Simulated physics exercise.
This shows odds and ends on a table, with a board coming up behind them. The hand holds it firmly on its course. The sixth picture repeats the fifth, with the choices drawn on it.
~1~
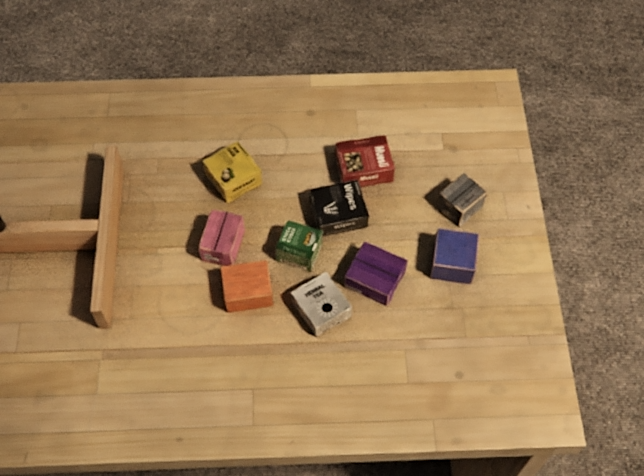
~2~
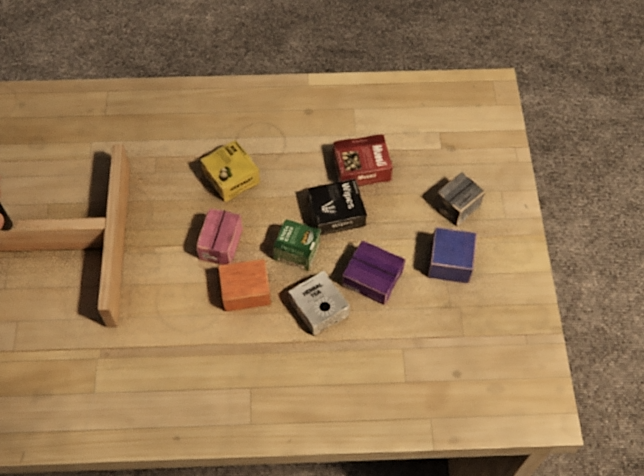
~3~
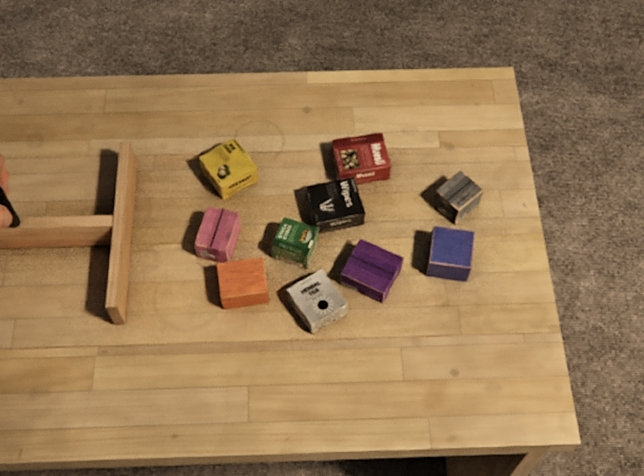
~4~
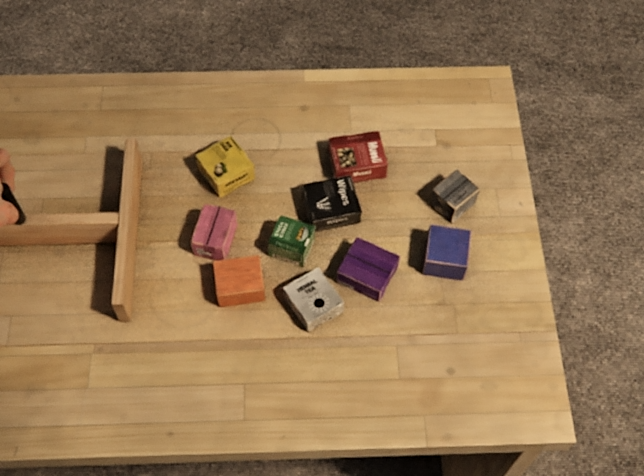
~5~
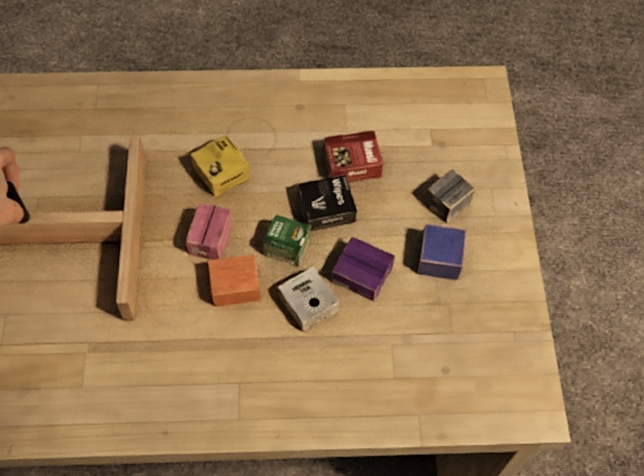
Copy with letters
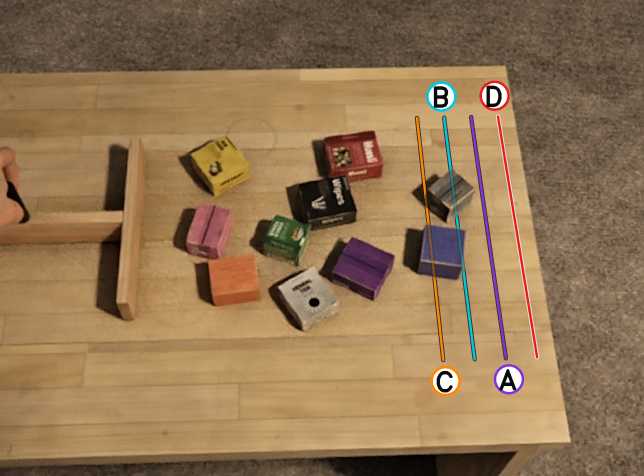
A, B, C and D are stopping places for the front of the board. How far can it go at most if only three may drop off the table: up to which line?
Up to line B.
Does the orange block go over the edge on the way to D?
By then, yes.
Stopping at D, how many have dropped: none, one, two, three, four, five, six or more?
Six or more.
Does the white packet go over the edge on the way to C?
No.
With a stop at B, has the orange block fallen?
No.
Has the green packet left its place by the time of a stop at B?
Yes.
On the marked copy, A at (487, 229); B at (458, 229); C at (429, 230); D at (516, 228).
Taking B. A third of the way, board (249, 213); white packet (332, 302); yellow packet (278, 174).
Two thirds of the way, board (367, 211); grey box (479, 200); blue block (479, 244).
When it is over, board (459, 209); blue block over the edge; grey box over the edge; two fallen.
As for the rest, A drops six; C is within the limit but short; D drops eight.
